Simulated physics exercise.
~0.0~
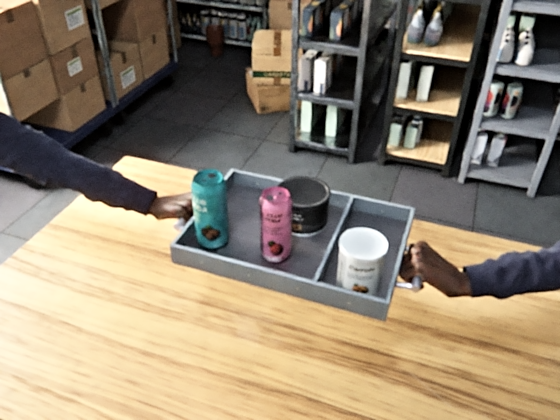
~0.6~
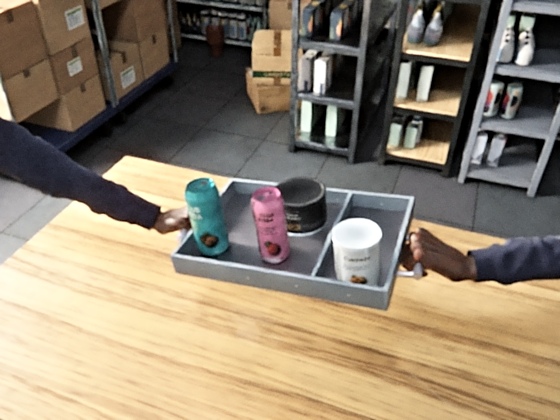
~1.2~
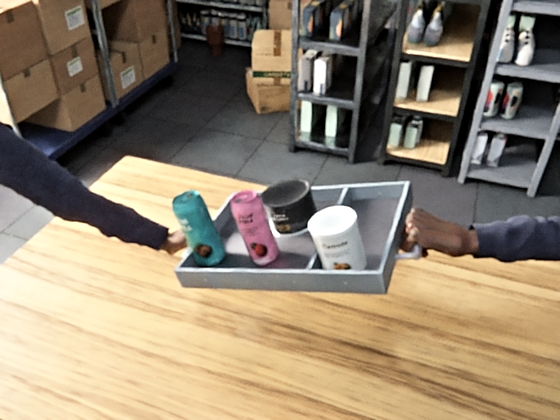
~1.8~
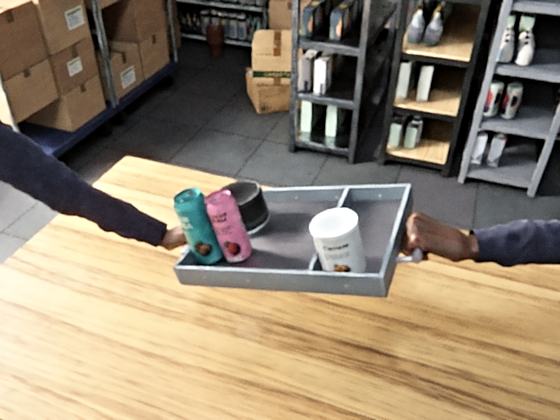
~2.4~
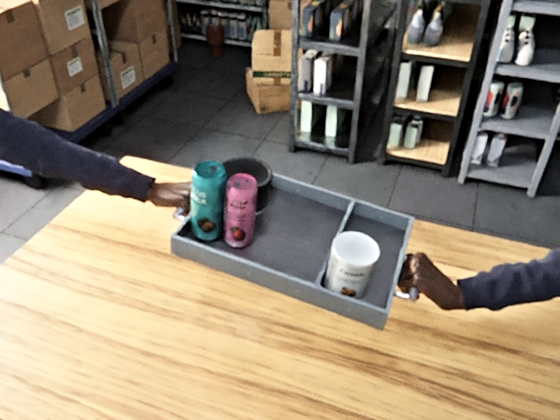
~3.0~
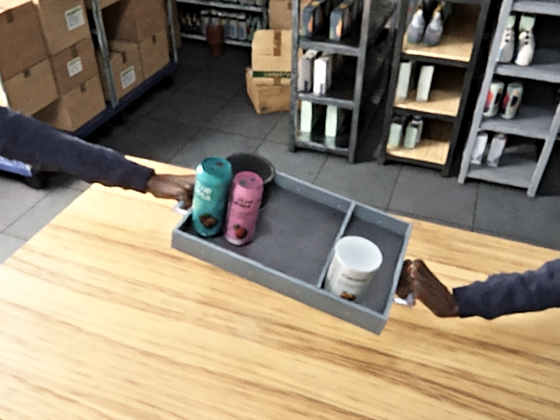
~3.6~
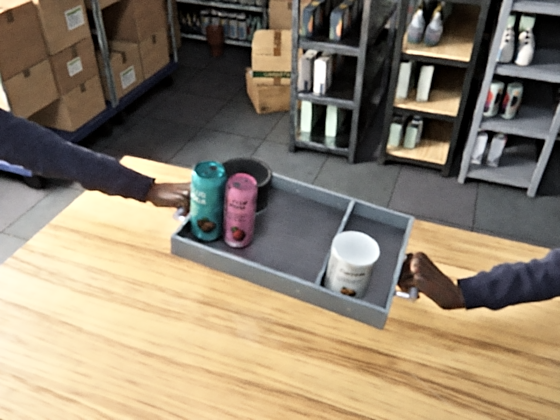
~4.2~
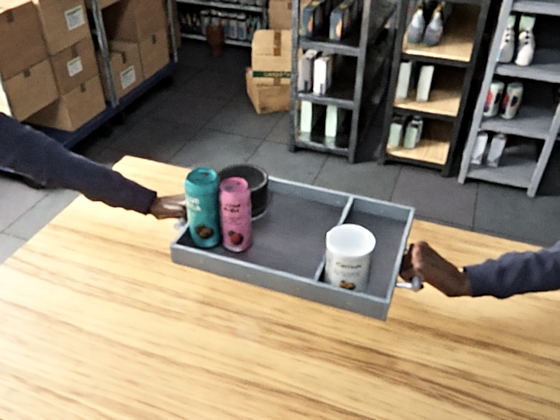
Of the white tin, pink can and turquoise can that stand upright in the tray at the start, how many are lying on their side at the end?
None of them are lying on their side; the white tin, pink can and turquoise can all stand upright in the tray at the end.
